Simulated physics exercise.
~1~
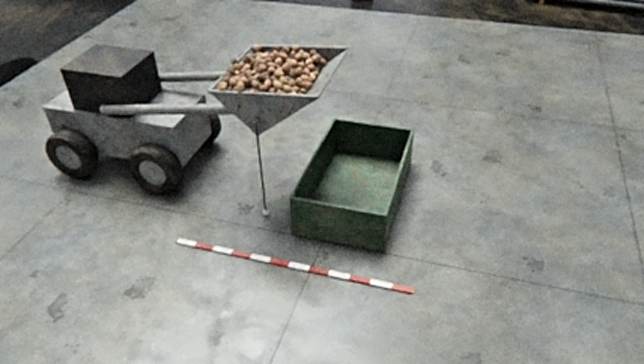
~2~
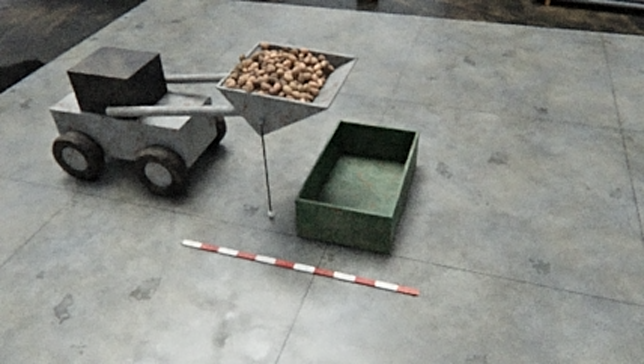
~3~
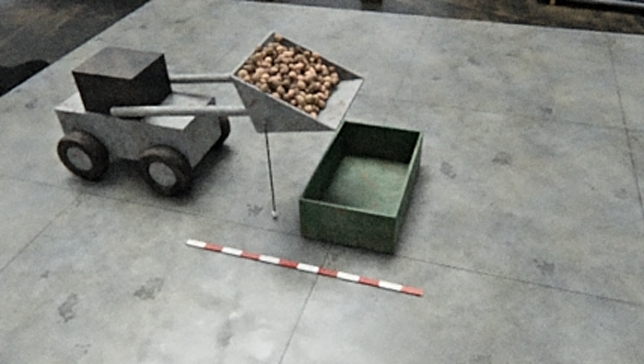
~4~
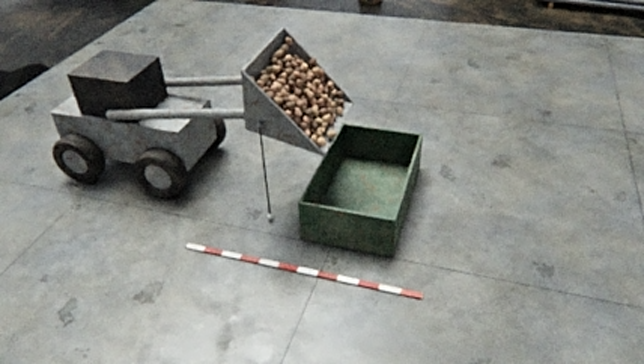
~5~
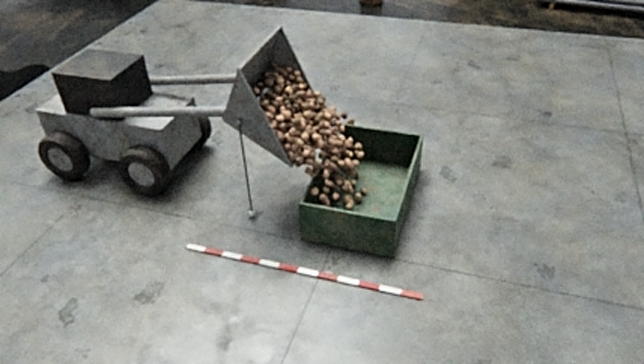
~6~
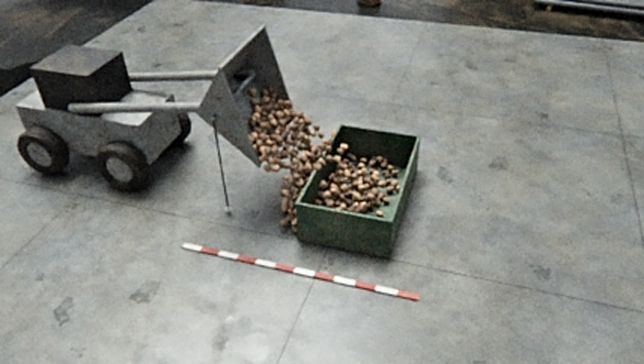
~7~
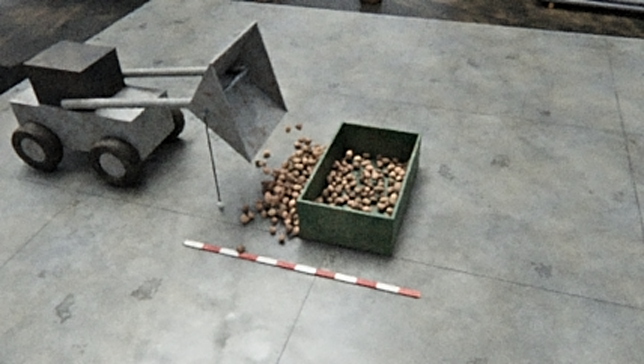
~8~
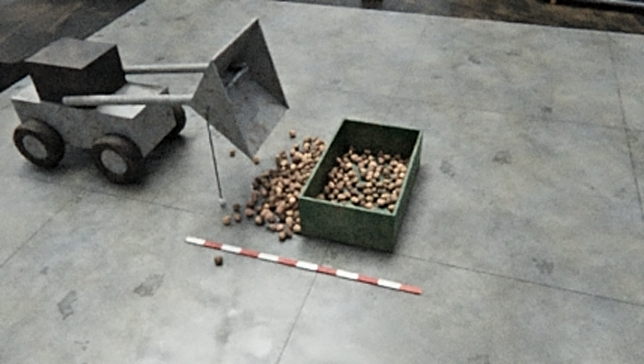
A small grey loader with a dark cab holds a raised bucket heaped with brown, rounded stones, seen from above at an angle on a grey floor. To the right of the bucket sits an open green bin, with a red and white striped rod lying in front. The bucket tips forward to the right, and the stones slide over its lip into the bin. While they pour, the loader draws back to the left, so many stones land on the floor beside the bin. The bucket ends empty and steeply tilted, with stones partly filling the bin and a larger share scattered to its left.
